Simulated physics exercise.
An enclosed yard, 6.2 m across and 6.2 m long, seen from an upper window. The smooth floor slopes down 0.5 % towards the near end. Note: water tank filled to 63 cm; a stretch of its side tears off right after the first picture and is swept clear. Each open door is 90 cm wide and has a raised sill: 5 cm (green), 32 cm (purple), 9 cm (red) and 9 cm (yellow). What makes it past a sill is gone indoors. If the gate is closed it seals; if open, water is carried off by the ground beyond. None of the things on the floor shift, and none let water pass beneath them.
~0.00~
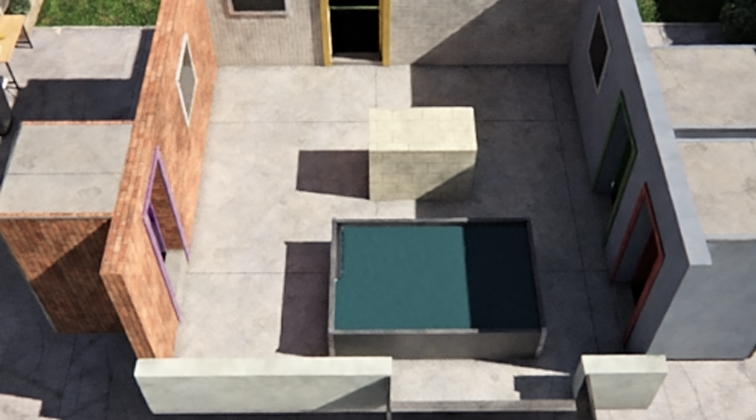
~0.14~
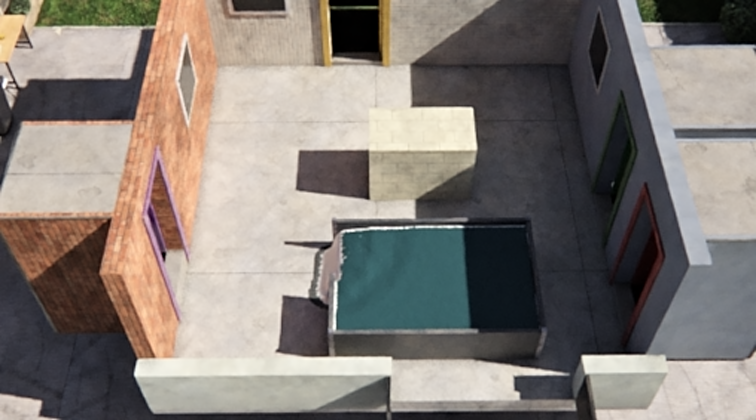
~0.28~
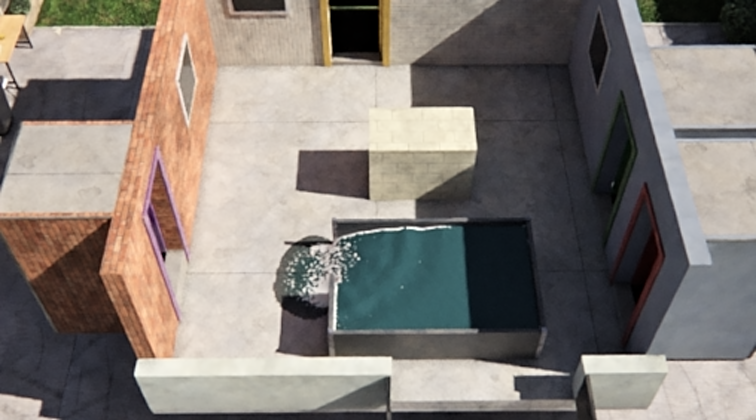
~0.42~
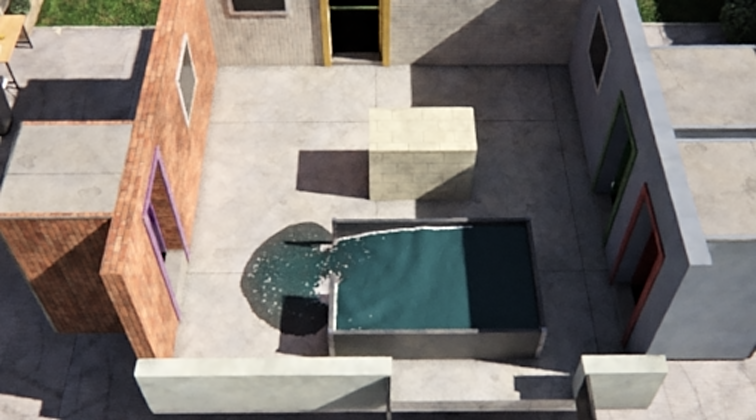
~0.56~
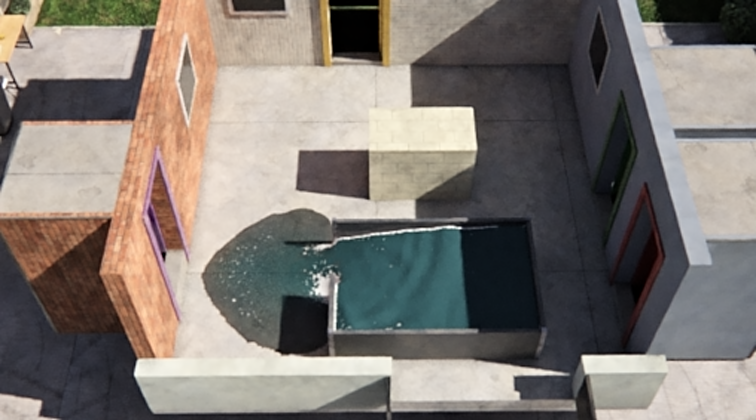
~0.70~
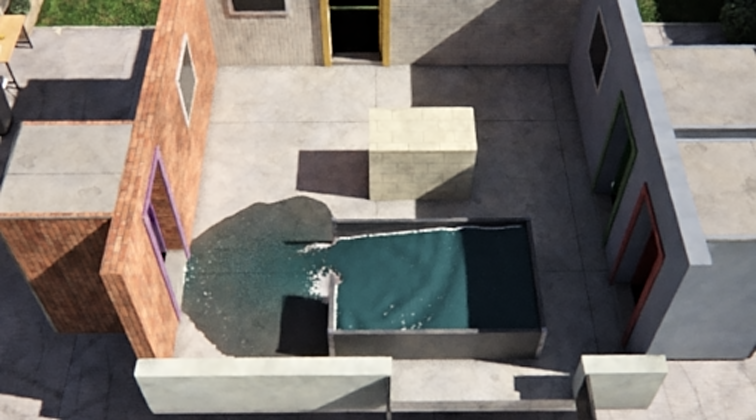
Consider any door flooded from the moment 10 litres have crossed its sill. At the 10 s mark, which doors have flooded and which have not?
The green door has not; the purple door has not; the red door has not; the yellow door has not.
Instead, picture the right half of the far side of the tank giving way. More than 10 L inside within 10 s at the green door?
Against that limit: Green over.
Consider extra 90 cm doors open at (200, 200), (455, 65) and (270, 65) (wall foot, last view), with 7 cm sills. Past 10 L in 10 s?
Check each in turn: The first succeeds, the second fails, the third succeeds.
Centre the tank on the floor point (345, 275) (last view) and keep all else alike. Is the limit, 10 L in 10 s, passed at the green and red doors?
So the green door tops the limit and the red door keeps within it.
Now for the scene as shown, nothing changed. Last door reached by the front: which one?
It's the green door that comes last.
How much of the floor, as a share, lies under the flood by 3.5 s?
Wet share: About 40 %.
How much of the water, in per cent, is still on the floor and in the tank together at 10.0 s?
About 94 per cent.
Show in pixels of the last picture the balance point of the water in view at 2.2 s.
(358, 285).
After 1.4 s water covers 20 % of the floor and is deepest (34 cm) near (323, 271); green door not reached, purple door 28 cm at the sill, 0 L in, red door not reached, yellow door not reached.
After 2.2 s water covers 25 % of the floor and is deepest (39 cm) near (170, 385); green door not reached, purple door 31 cm at the sill, 0 L in, red door not reached, yellow door not reached.
After 3.5 s water covers 40 % of the floor and is deepest (28 cm) near (170, 385); green door not reached, purple door 24 cm at the sill, 0 L in, red door not reached, yellow door 5 cm at the sill, 0 L in.
After 6.0 s water covers 70 % of the floor and is deepest (22 cm) near (170, 385); green door not reached, purple door 19 cm at the sill, 0 L in, red door 3 cm at the sill, 0 L in, yellow door 9 cm at the sill, 0 L in.
After 10.0 s water covers 90 % of the floor and is deepest (15 cm) near (170, 385); green door 6 cm at the sill, 1 L in, purple door 12 cm at the sill, 0 L in, red door 8 cm at the sill, 0 L in, yellow door 8 cm at the sill, 1 L in.
